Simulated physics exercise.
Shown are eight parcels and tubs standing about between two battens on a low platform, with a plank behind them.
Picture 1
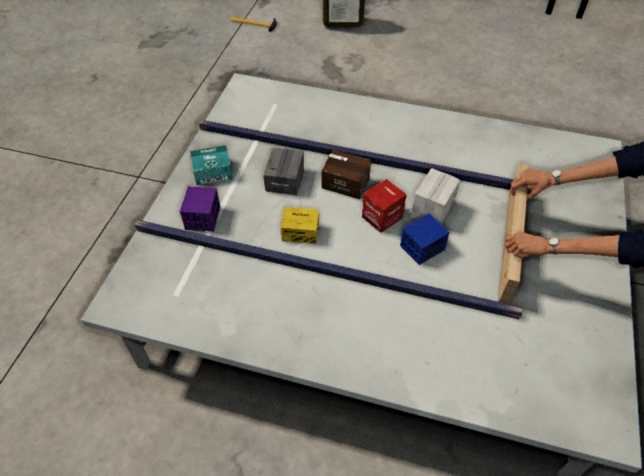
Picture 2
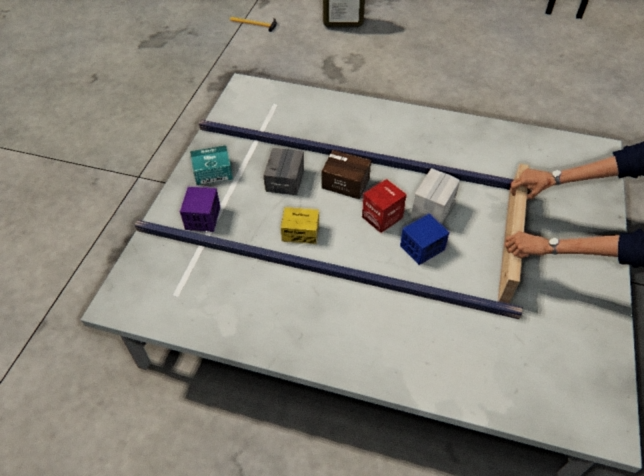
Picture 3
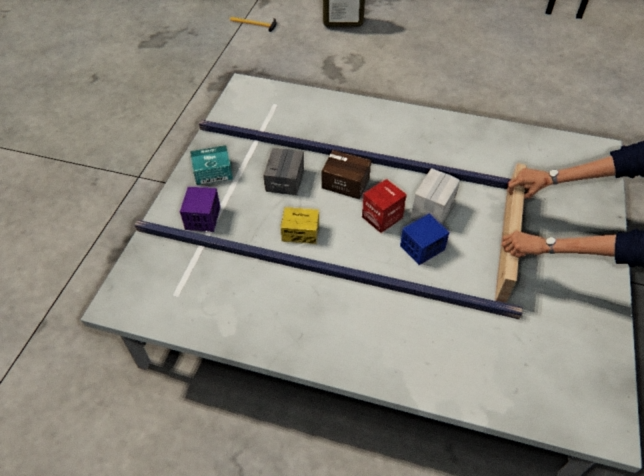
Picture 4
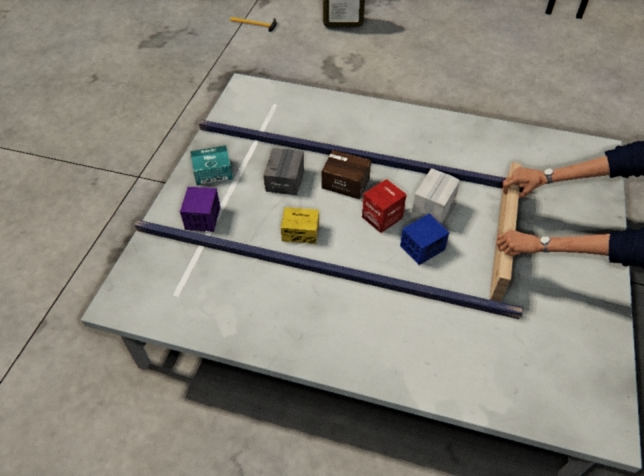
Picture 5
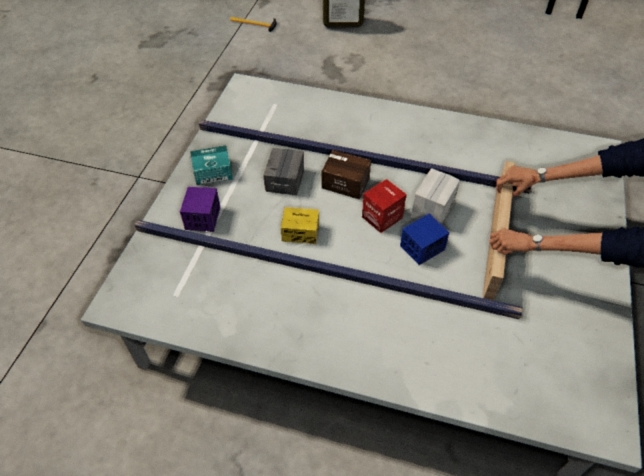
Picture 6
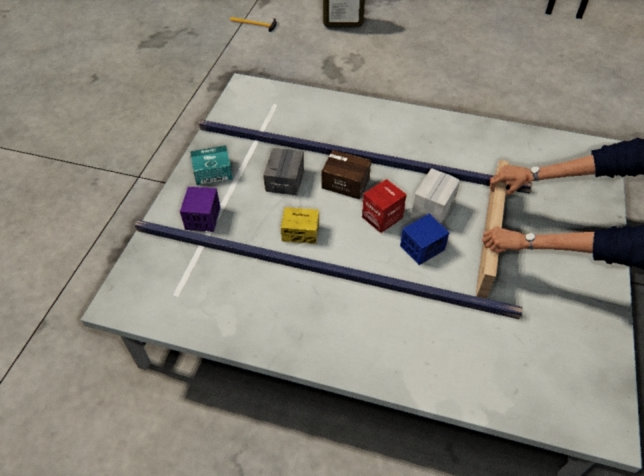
The clip shows eight coloured boxes and crates standing still between two dark battens on a low platform, while two hands at the right hold a wooden plank and then slide it slightly left toward them.
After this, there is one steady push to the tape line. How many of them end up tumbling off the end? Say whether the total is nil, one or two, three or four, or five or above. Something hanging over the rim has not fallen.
I reckon the ones pushed off reach three but not past four.
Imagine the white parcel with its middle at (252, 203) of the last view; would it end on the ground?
It goes off the edge.
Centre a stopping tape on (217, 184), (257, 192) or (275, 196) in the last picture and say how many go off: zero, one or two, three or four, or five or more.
Taking them in turn, three to four; just one or two; one to two.
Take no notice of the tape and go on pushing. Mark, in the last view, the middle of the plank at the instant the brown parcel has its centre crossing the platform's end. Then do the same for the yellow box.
Near (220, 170), then near (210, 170).
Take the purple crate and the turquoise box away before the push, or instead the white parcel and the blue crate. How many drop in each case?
The count is 1 in the first case and 1 in the second.
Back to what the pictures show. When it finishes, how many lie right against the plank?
2 are in contact with it.
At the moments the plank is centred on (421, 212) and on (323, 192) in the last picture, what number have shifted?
I count 3 first and 7 after.
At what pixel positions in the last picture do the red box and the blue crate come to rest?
Final positions: Near (188, 172); near (205, 201).
Soon after, none off yet; turquoise box at rest near (211, 165); purple crate at rest near (201, 209); grey box at rest near (285, 171).
In the end, the number that fall off is three or four; gone, grey box, purple crate and turquoise box.
